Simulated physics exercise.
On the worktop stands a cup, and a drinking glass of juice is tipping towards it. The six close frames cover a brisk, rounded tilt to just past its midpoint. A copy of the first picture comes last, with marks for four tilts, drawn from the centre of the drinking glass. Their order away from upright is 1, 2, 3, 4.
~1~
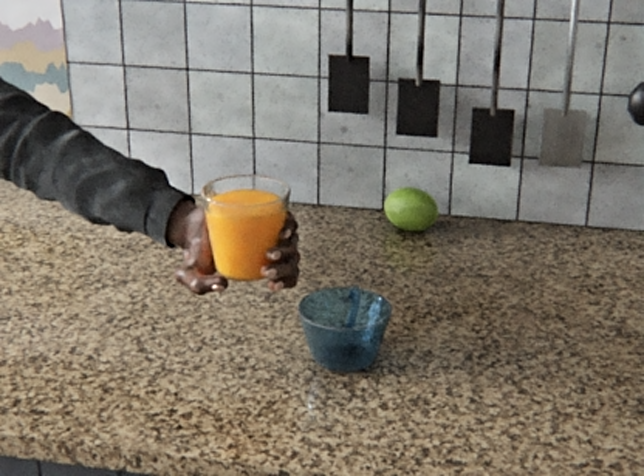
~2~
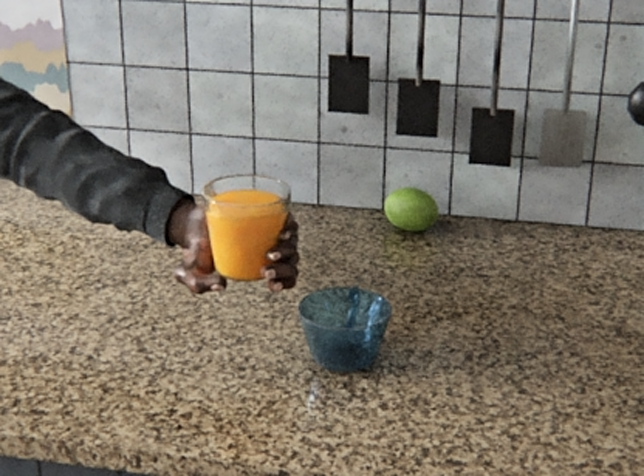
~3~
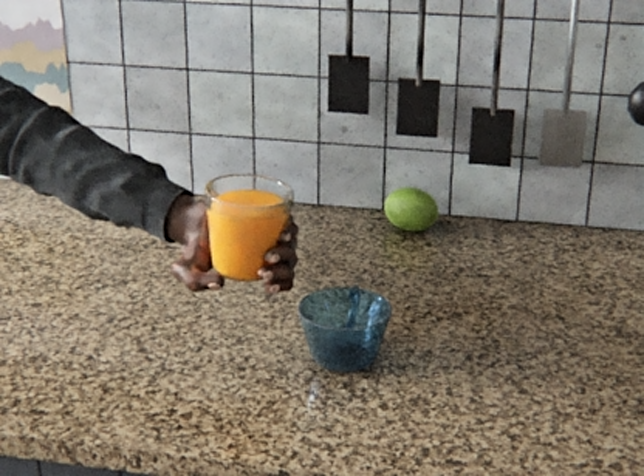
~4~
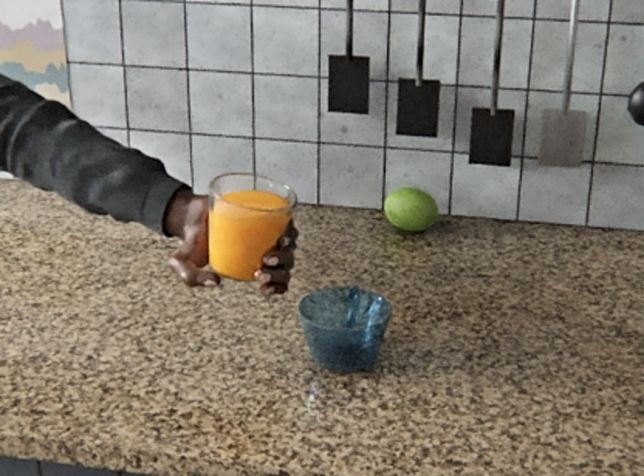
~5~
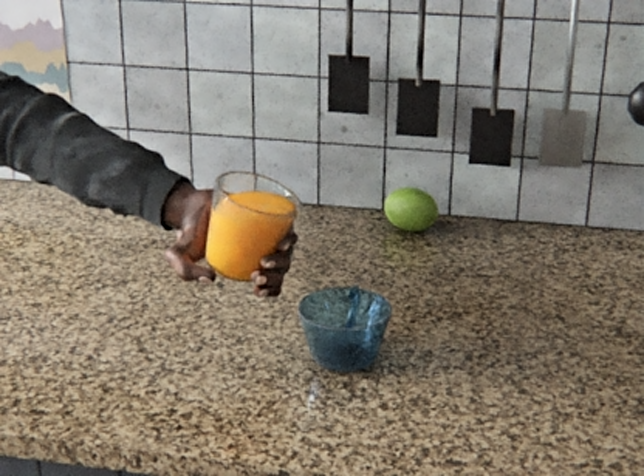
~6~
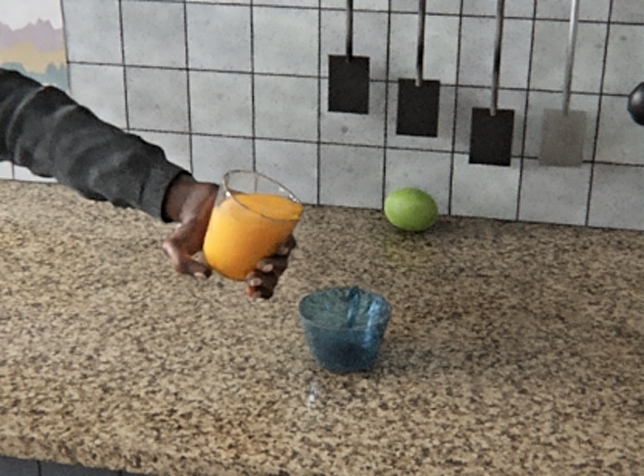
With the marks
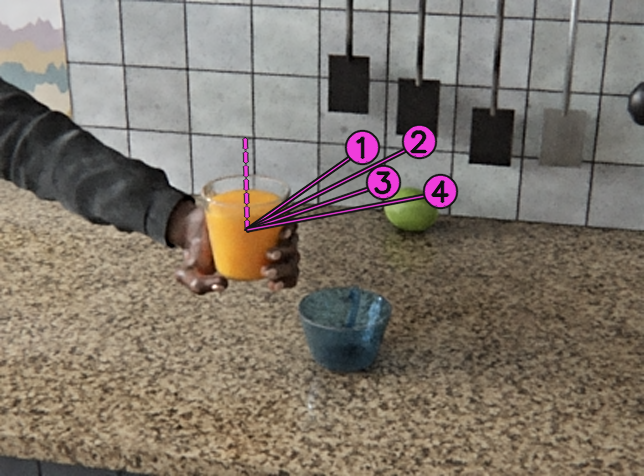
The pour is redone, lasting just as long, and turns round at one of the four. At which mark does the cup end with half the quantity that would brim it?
Line 2 does it best.
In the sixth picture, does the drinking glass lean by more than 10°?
Yes, it does.
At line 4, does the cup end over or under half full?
Over half.
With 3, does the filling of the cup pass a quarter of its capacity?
Yes, it does.
On the marked copy, 1 at (349, 158); 2 at (405, 150); 3 at (367, 189); 4 at (423, 196).
With 1, the cup ends with about 36 % of what it can hold.
With 2, the cup ends with about 50 % of what it can hold.
With 3, the cup ends with about 65 % of what it can hold.
With 4, the cup ends with about 78 % of what it can hold; 3 % of the juice is spilt.
